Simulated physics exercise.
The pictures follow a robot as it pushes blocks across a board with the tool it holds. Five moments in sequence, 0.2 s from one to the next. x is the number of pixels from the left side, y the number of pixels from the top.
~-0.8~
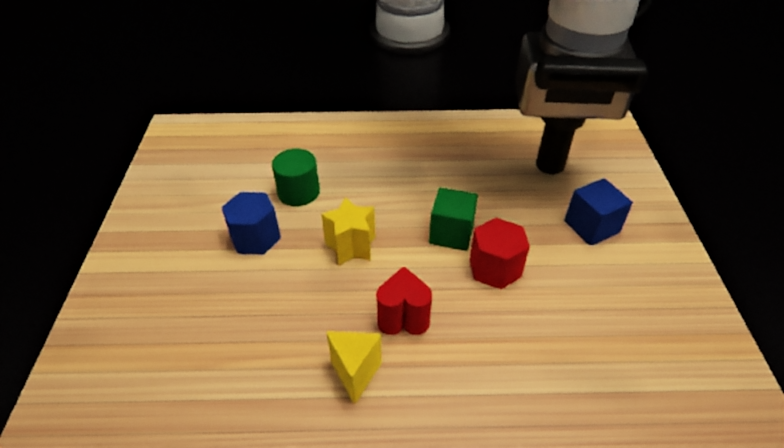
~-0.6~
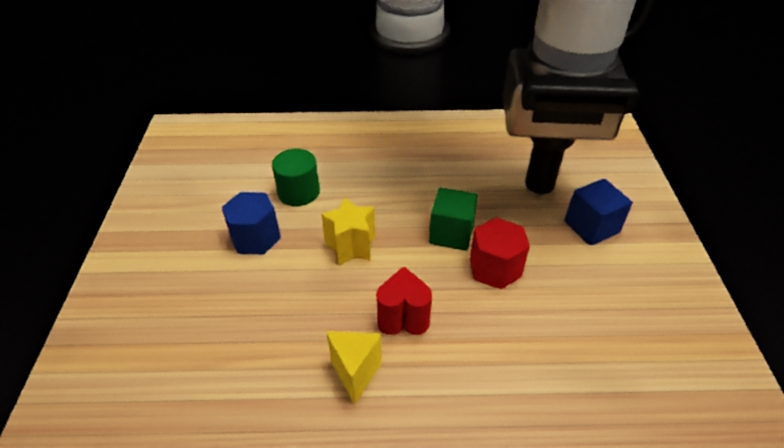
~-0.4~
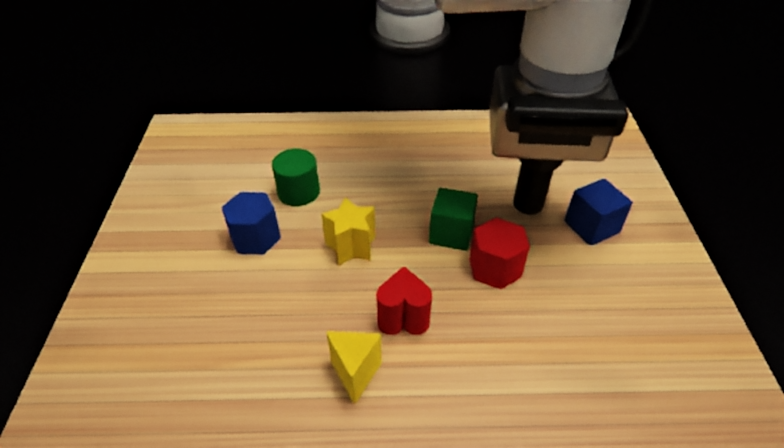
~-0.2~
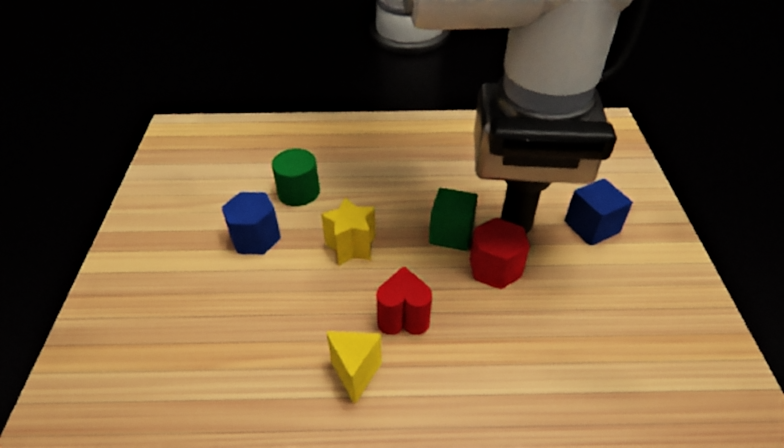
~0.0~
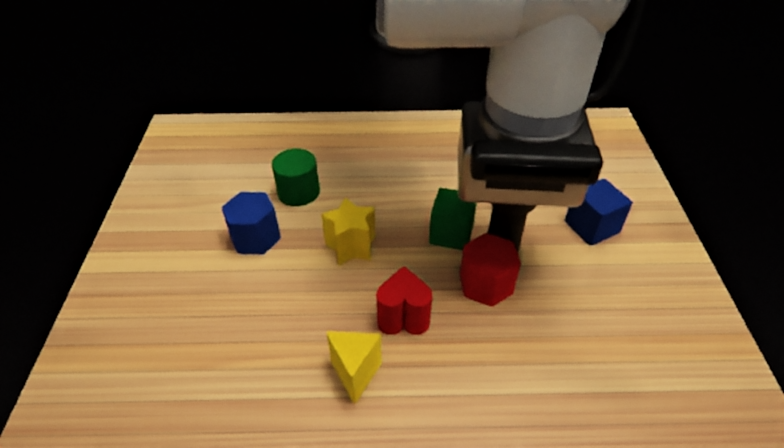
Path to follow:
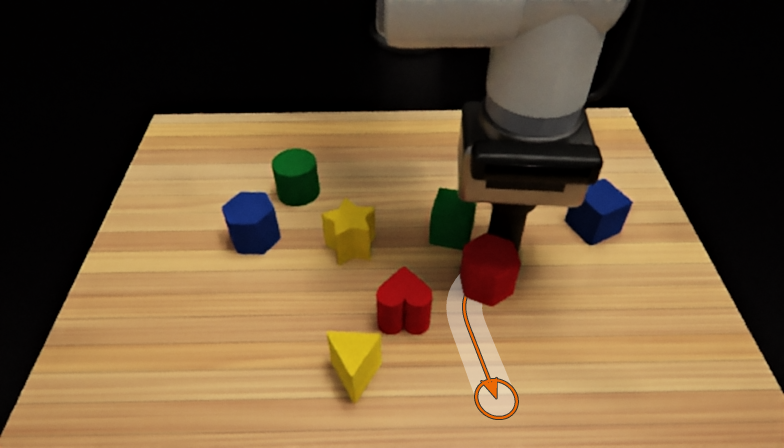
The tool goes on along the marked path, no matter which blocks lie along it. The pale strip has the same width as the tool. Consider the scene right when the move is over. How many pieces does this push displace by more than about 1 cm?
The answer is one block, counting only moves over 1 cm.
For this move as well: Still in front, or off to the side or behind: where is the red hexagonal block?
Prediction: Slipped aside.
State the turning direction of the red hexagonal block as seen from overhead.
It rotates clockwise.
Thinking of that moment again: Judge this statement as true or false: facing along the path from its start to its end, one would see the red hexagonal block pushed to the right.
The claim holds.
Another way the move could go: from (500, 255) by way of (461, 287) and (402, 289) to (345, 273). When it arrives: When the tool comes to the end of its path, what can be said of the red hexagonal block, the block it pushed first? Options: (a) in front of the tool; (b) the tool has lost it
Correct choice: B.
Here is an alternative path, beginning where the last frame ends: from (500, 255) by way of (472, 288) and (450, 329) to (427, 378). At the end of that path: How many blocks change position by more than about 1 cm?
I reckon the push displaces only one of the blocks by more than 1 cm.
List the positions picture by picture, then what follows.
The first frame shows tool's lower end (550, 165); green square block (455, 203); red hexagonal block (502, 237).
The second frame shows tool (540, 184); blocks still.
The third frame shows tool (528, 204); blocks still.
The fourth frame shows tool (516, 224); blocks still.
The fifth frame shows tool (503, 245); green square block (455, 203); red hexagonal block (492, 253).
Drawn move, from (500, 255) over (469, 290) and (474, 340) to (496, 399).
What follows on the original path. One third of the way, tool (470, 280); red hexagonal block (466, 296), turned 20° anticlockwise.
Two thirds of the way, tool (476, 332); red hexagonal block (455, 347), turned 15° clockwise.
At the end, tool (499, 390); green square block still; red hexagonal block (448, 371), turned 45° clockwise.
